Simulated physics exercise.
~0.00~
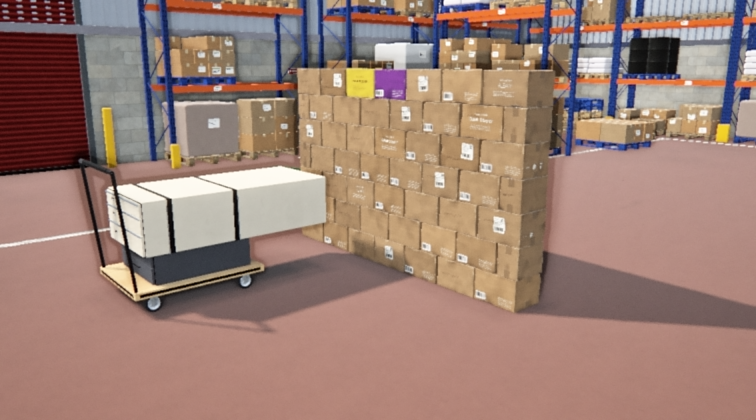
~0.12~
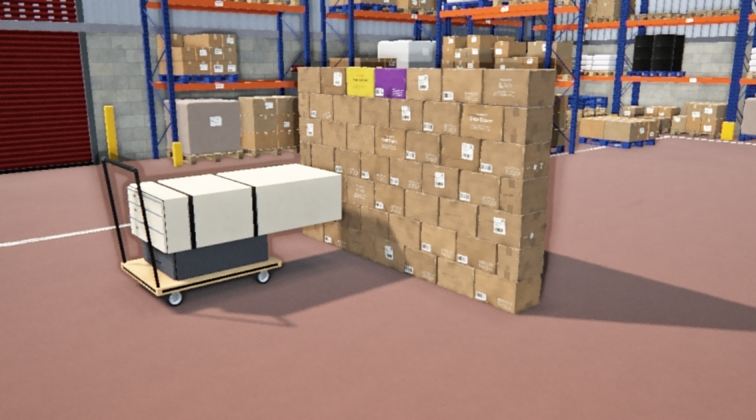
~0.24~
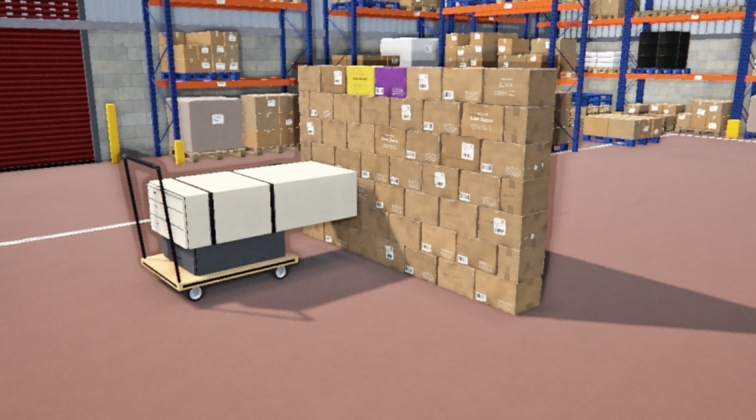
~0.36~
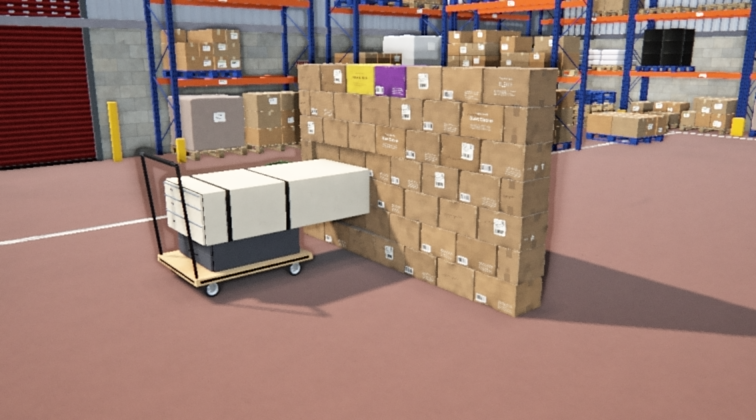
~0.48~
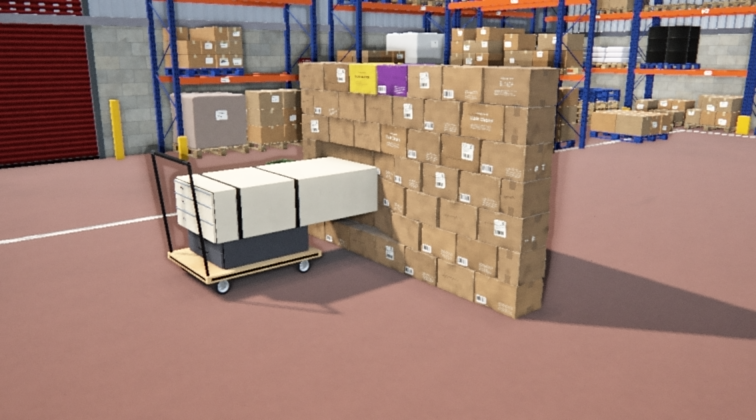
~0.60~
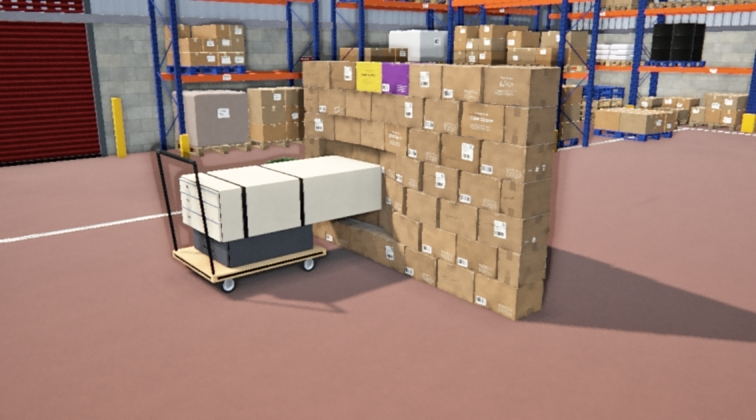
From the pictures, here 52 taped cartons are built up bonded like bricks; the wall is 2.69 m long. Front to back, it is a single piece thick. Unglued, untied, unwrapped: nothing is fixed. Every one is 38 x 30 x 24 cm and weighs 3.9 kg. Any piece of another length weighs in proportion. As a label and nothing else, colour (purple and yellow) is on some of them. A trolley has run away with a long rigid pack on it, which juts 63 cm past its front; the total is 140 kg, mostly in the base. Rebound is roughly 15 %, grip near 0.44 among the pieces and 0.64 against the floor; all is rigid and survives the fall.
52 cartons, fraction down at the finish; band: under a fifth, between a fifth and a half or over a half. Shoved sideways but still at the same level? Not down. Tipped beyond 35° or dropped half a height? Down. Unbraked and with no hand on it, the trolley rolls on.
Most: Over a half.
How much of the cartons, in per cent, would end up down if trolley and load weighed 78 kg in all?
It would come to around 0 percent.
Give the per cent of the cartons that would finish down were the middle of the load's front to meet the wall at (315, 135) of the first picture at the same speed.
In that case about 40 percent.
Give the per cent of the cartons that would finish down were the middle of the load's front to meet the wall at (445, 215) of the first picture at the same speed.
Roughly 60 per cent would end down.
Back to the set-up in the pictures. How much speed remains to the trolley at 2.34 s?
0.0 m/s, roughly.
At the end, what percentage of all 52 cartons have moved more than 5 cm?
I count 60 % as shifted.
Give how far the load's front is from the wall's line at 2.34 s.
At that instant, about 25 cm beyond.
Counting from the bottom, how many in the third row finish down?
4 in total.
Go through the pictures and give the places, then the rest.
In the first picture (we follow the side turned to the camera; the camera moves round a little), load (320, 192) 43 cm short of the wall; yellow carton (360, 83); purple carton (389, 84); no piece has moved.
Load (336, 189) 26 cm short of the wall; yellow carton (360, 82), in the second picture.
Load (351, 186) 10 cm short of the wall; yellow carton (360, 81), in the third picture.
Load (364, 183) 47 mm into the wall's line; yellow carton (360, 80); 9 stirred so far, in the fourth picture.
Load (372, 181) 14 cm into the wall's line; yellow carton (362, 79) displaced 26 mm; purple carton (391, 81) displaced 20 mm; 24 stirred so far, in the fifth picture.
Load (376, 180) 19 cm into the wall's line; yellow carton (368, 77) displaced 10 cm; purple carton (394, 79) displaced 6 cm; 27 stirred so far, in the sixth picture.
Around 1.04 s, load 25 cm past the wall's line, still rolling; none of the 52 cartons down, 33 disturbed; yellow carton tipped 10°; purple carton tipped 9°.
Around 1.52 s, load 26 cm past the wall's line, stopped; 12 of the 52 cartons down; yellow carton tipped 30°, 16 cm lower; purple carton tipped 27°.
Around 1.86 s, load 26 cm past the wall's line, stopped; 31 of the 52 cartons down; purple carton tipped 62°, 57 cm lower; yellow carton tipped 62°, 82 cm lower.
Around 2.34 s, load 26 cm past the wall's line, stopped; 31 of the 52 cartons down; yellow carton upside down; purple carton tipped 46°, 1.28 m lower.
Finally (3.6 s), load 26 cm past the wall's line, stopped; 31 of the 52 cartons down; yellow carton on its side; purple carton 1.43 m lower. That is 60 per cent. Seen by the last camera, middles, yellow carton near (634, 208).
